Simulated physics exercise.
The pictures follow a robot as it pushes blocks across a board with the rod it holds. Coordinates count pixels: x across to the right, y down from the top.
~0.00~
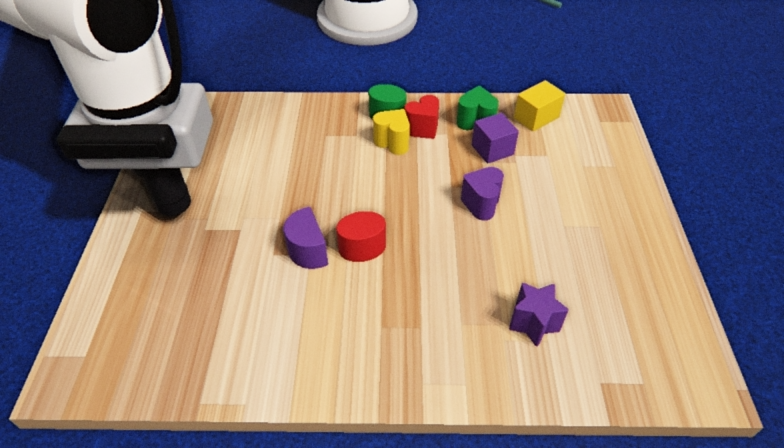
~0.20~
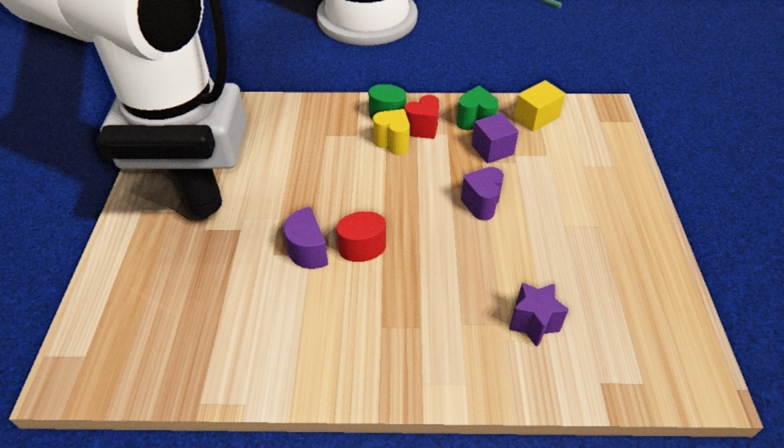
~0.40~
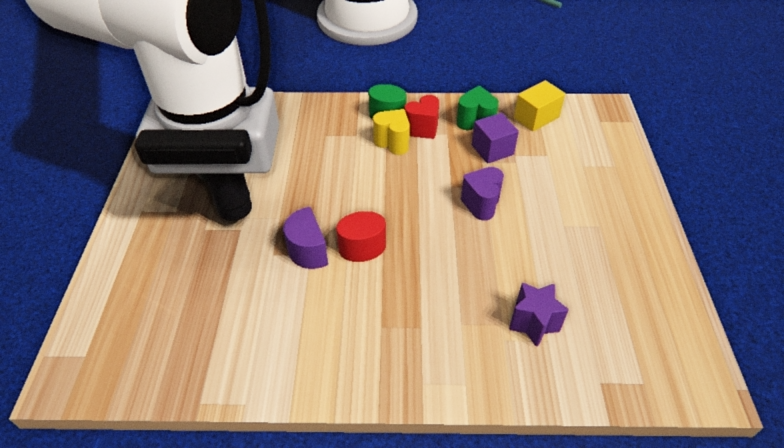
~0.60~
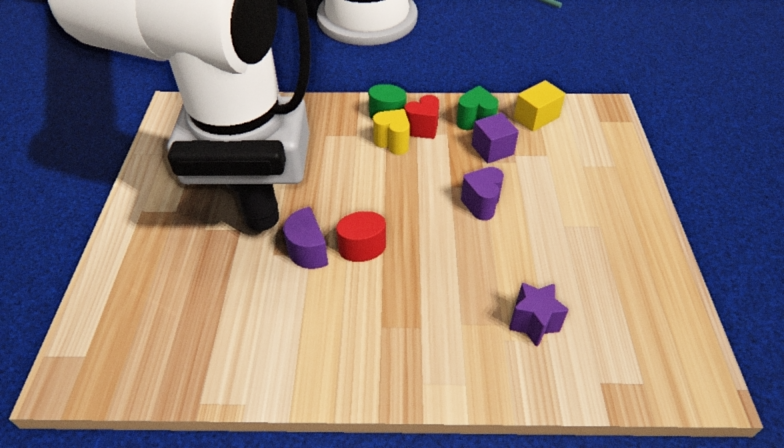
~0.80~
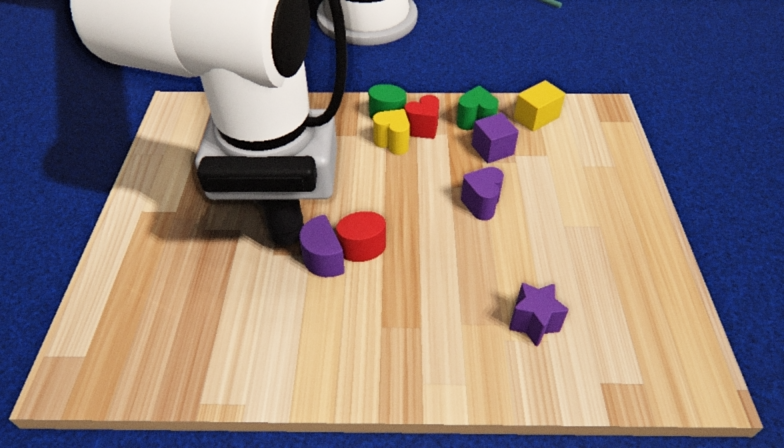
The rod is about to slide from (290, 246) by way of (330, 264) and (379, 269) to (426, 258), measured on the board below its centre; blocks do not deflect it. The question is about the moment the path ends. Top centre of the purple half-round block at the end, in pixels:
At roughly (410, 273).
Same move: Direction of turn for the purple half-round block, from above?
From above, the turn goes clockwise.
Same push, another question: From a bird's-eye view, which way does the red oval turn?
Viewed from the top, it goes anticlockwise.
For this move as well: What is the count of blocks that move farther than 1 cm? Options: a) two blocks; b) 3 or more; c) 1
a - two blocks.
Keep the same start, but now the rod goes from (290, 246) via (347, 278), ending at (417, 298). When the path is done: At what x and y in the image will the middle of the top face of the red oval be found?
Its top face will be centred at roughly (398, 229).
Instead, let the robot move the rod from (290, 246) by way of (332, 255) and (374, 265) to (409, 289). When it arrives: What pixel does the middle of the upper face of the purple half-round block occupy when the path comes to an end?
In the picture, it is at (403, 300).
On the path given first. One third of the way, rod at (330, 251); purple half-round block at (362, 259); red oval at (390, 227), turned 65° anticlockwise.
Two thirds of the way, rod at (379, 255); purple half-round block at (400, 272), turned 50° clockwise; red oval at (408, 228), turned 110° anticlockwise.
At the end, rod at (426, 245); purple half-round block at (410, 273), turned 70° clockwise; red oval at (444, 211), turned 155° anticlockwise.
